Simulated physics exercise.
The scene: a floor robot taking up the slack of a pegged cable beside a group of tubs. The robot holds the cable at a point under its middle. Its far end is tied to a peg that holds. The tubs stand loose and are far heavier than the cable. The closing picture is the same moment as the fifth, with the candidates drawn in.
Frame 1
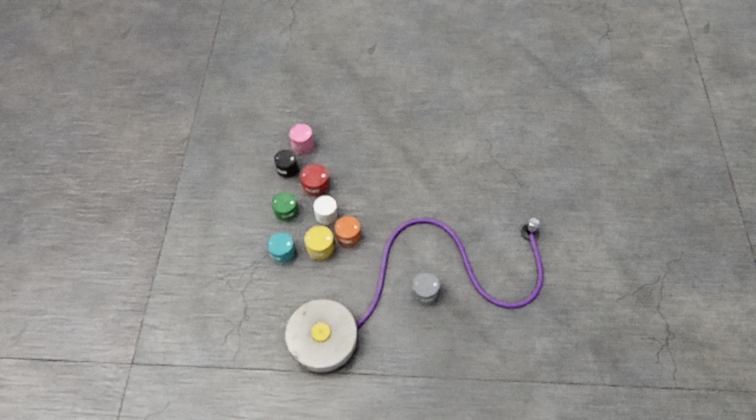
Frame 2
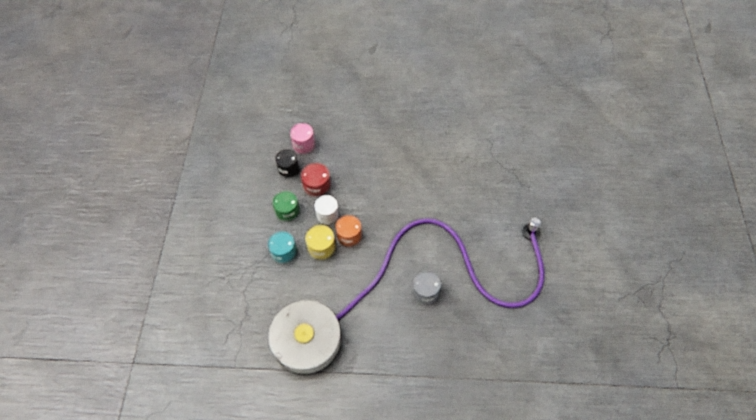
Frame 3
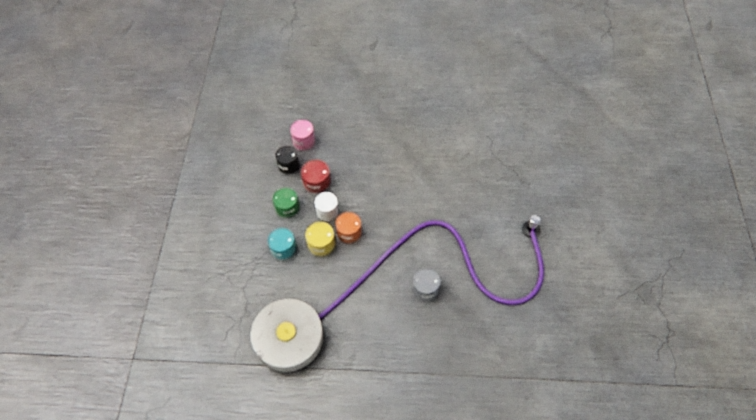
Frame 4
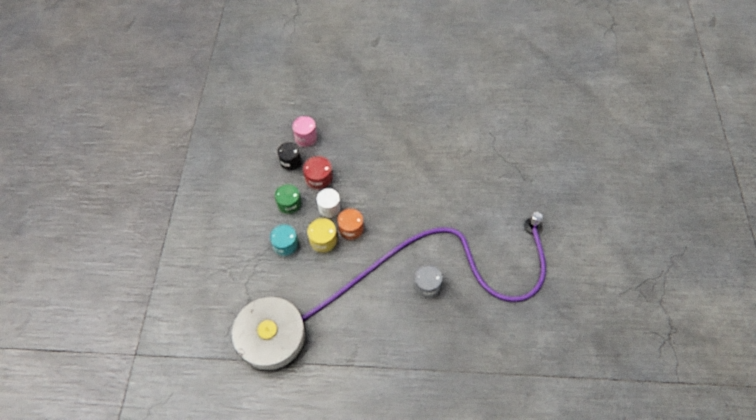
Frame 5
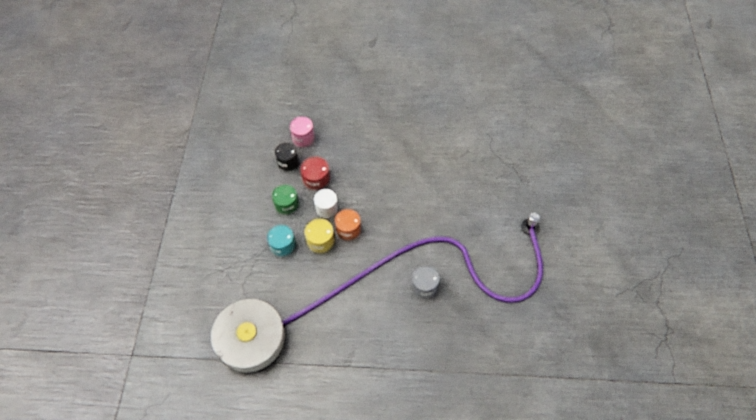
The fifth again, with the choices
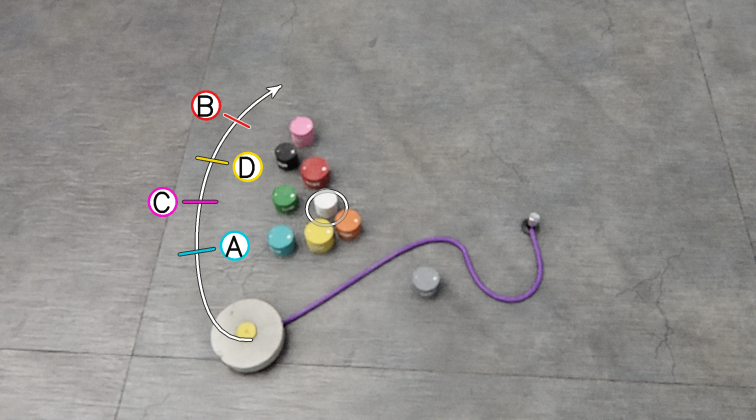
A round gray robot with a yellow center slides steadily left across the gray floor, drawing the near part of a curving purple cable straighter, while the colorful tubs, the gray tub and the cable's pegged end stay put.
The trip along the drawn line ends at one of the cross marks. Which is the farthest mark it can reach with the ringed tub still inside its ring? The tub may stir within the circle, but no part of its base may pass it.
All is well up to B.
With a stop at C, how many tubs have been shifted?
The count is none.
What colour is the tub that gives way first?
The turquoise tub.
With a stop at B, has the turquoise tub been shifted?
By then, yes.
On the marked copy, A at (197, 252); B at (237, 121); C at (200, 202); D at (212, 161); the ring at (327, 208); the route from (251, 340) via (200, 202) to (281, 86).
With B. Early on, robot (195, 266); white tub (326, 204).
Further on, robot (202, 177); white tub (326, 204).
At the end, robot (235, 115); yellow tub (322, 226); white tub (326, 204); turquoise tub (300, 216); the white tub is still in its ring.
As for the rest, A is safe but short; C is safe but short; D is safe but short.
